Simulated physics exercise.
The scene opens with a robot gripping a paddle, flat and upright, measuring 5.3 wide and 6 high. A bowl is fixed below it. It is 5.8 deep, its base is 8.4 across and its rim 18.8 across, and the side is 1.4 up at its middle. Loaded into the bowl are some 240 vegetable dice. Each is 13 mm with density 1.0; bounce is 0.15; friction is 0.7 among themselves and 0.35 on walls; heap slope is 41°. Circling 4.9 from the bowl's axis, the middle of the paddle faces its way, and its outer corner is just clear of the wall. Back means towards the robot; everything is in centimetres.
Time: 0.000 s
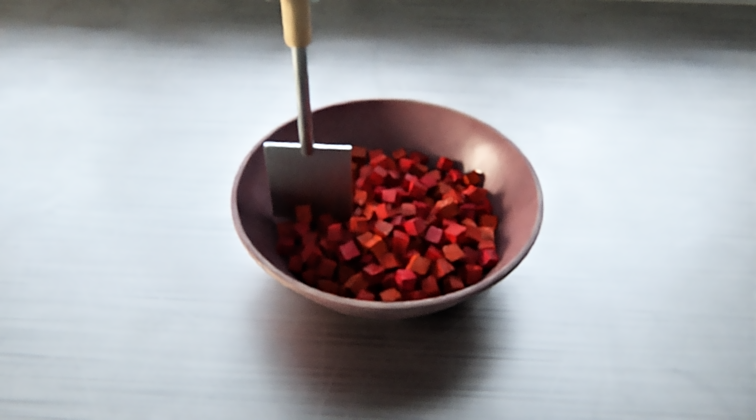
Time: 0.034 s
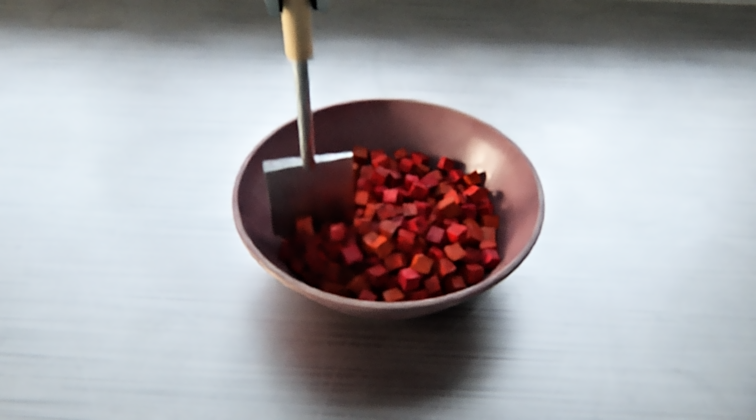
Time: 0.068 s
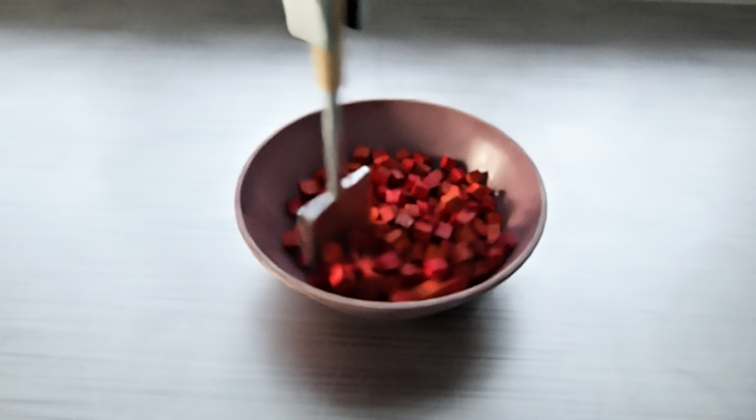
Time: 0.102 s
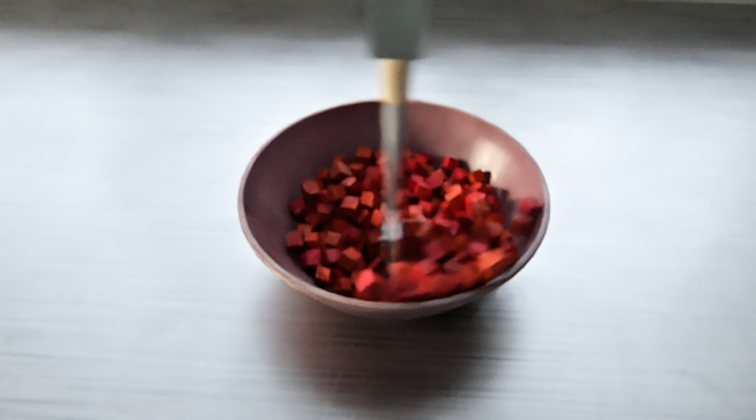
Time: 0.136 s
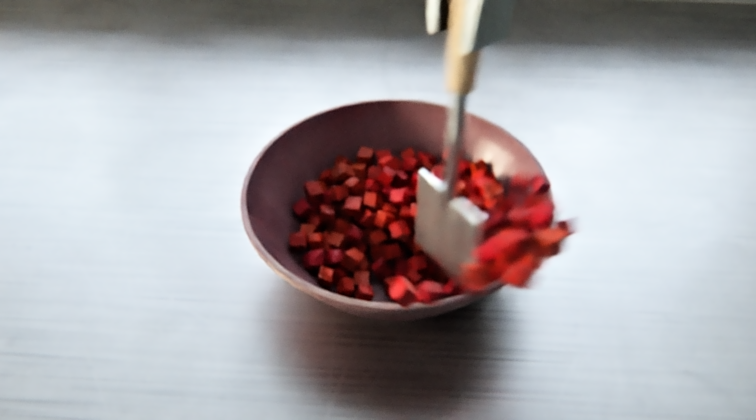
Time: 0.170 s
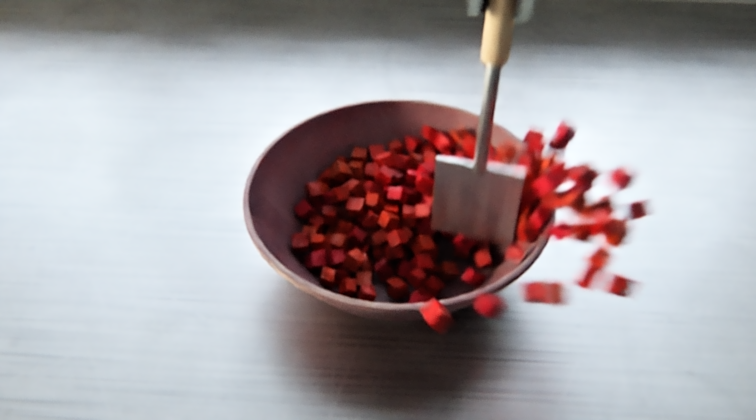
At the start, a flat metal paddle with a wooden handle stands at the left inside a mauve bowl of red cubes. The robot sweeps the paddle around the near side toward the right, pushing cubes ahead of it, and a cluster of them flies over the right rim and scatters in the air.
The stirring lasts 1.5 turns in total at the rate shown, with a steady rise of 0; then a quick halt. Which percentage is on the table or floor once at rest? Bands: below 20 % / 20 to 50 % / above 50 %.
Above 50 %.
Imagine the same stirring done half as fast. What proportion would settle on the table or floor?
Then roughly 35 %.
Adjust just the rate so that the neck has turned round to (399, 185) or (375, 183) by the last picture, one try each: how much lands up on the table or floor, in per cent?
First try: Around 40 %; second try: Around 35 %.
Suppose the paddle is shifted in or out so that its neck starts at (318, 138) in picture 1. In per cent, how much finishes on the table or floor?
It comes to around 70 percent.
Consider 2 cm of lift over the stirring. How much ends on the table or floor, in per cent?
40 per cent, roughly.
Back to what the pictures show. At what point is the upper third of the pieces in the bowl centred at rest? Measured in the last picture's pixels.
I'd put it at about (419, 179).
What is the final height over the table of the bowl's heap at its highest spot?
Measured height: Some 5.0 cm.
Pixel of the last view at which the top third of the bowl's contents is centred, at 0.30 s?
That third sits centred at about (314, 156).
After 0.30 s, 307° round, highest piece 10 above the table; 169 in the bowl, 19 on the table or floor, 51 in flight or on the tool.
After 0.42 s, 88° round, highest piece 9 above the table; 125 in the bowl, 72 on the table or floor, 42 in flight or on the tool.
After 0.68 s, 180° round, highest piece 5 above the table; 142 on the table or floor, 97 in the bowl.
After 1.38 s, 180° round, highest piece 5 above the table; 142 on the table or floor, 97 in the bowl.
At rest, 142 on the table or floor, 97 in the bowl. That is 59 % on the table or floor.
